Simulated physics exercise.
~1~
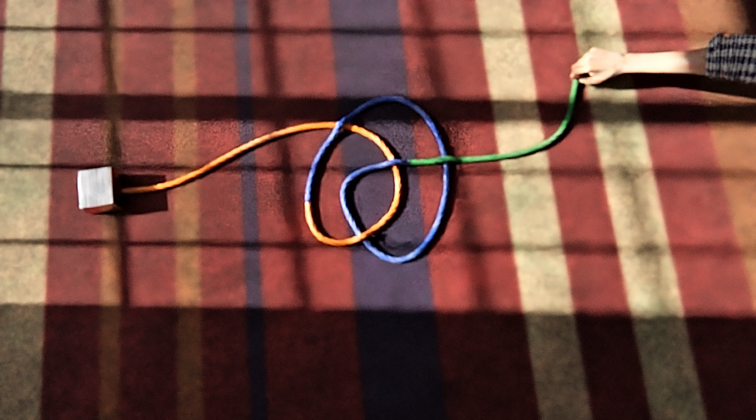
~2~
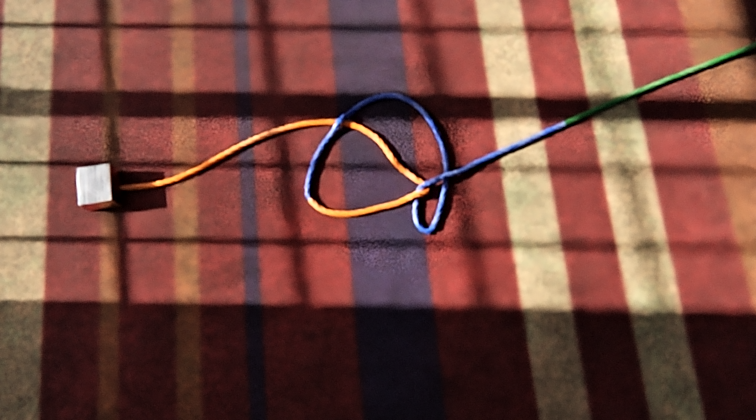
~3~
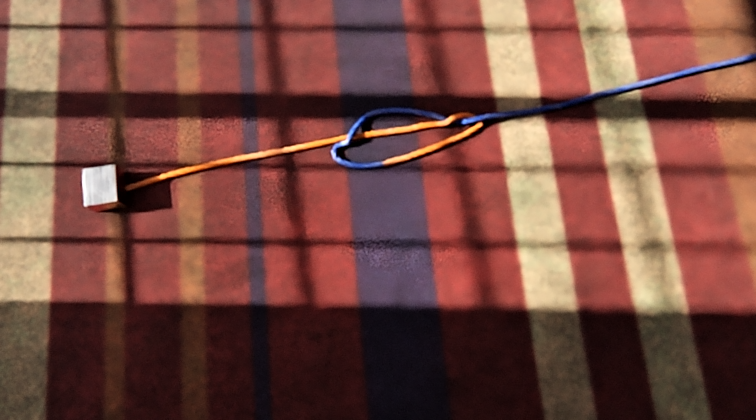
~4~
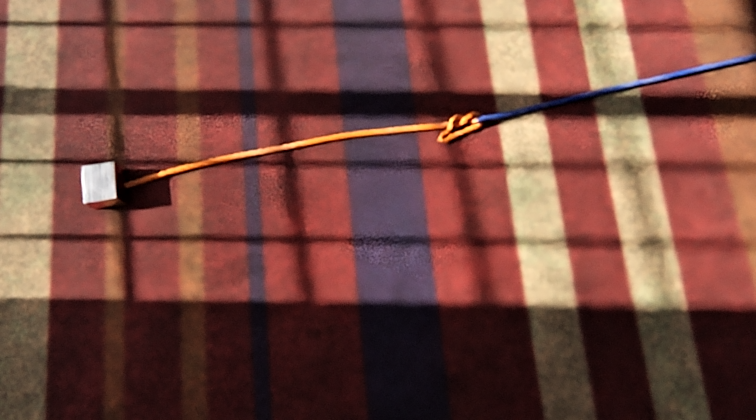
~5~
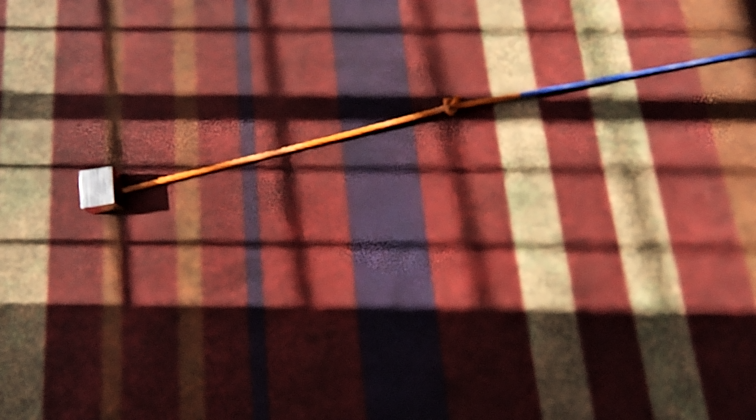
A hand at the upper right holds the green end of a rope that lies in loose loops on a striped red, cream and blue floor covering, seen from above in slatted sunlight and shadow. The rope's middle is blue, and its orange part runs left to a small pale block. The green end is drawn off to the right, and the loops narrow as blue rope slides out after it. They flatten into a slim loop, then bunch into a small orange tangle. Finally the rope stretches nearly straight, with a tight little orange knot left in it.
